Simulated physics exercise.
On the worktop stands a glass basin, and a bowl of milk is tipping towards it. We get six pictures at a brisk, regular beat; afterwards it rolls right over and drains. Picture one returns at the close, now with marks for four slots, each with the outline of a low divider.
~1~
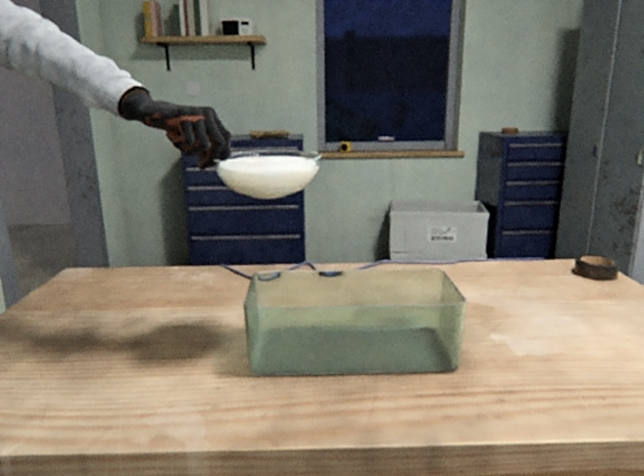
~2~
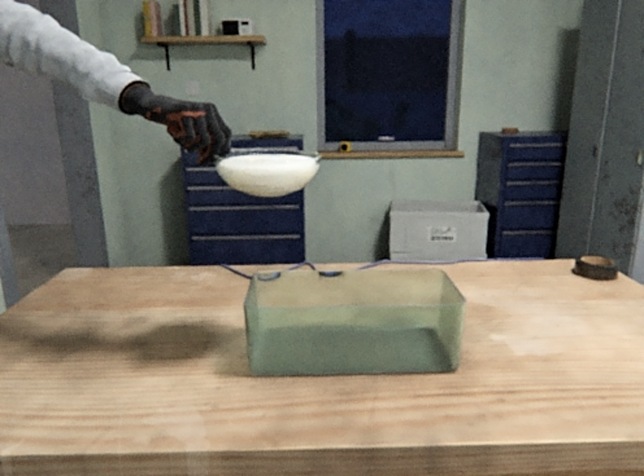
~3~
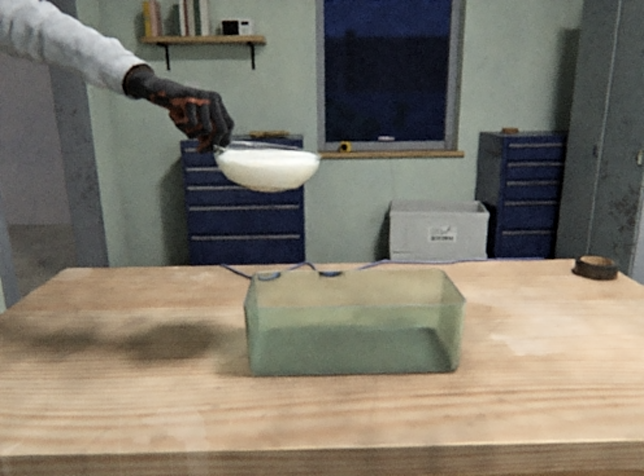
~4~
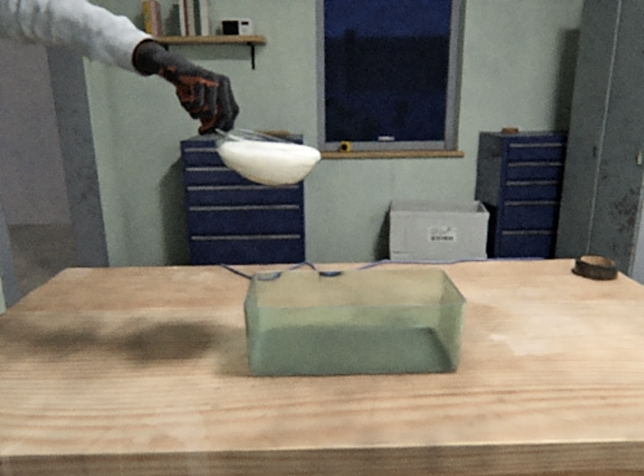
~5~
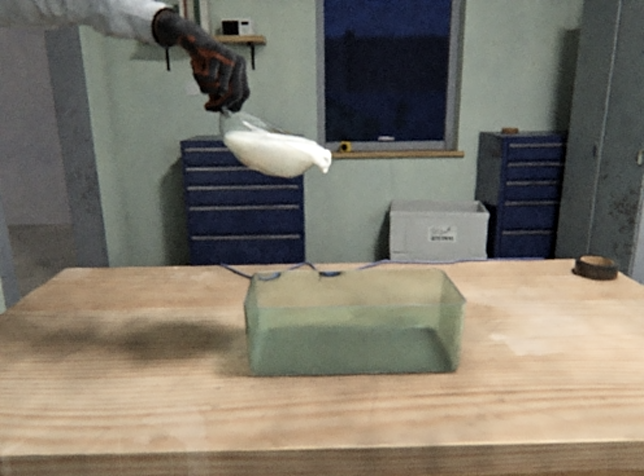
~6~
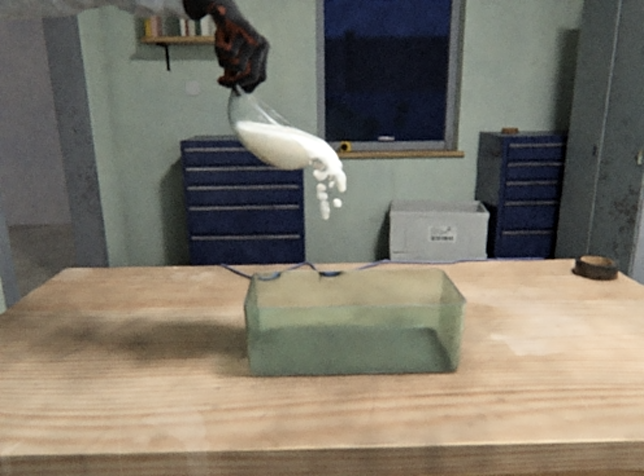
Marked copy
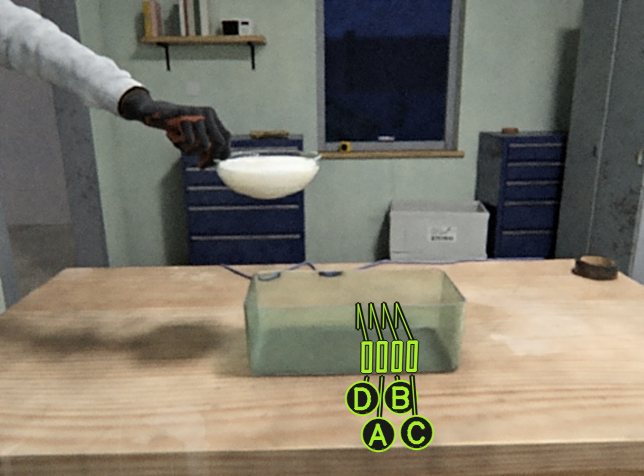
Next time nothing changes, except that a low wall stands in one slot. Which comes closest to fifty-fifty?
It is C.
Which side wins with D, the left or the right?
The right one.
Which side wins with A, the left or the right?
More ends on the right.
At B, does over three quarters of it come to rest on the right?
No.
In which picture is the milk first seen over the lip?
In picture 4.
In lime, A at (382, 376); B at (397, 376); C at (412, 376); D at (367, 377).
For slot A, about 18 % ends left of the wall and 78 % right of it; 4 % is lost outside.
For slot B, about 28 % ends left of the wall and 68 % right of it; 5 % is lost outside.
For slot C, about 50 % ends left of the wall and 44 % right of it; 7 % is lost outside.
For slot D, about 10 % ends left of the wall and 86 % right of it; 4 % is lost outside.
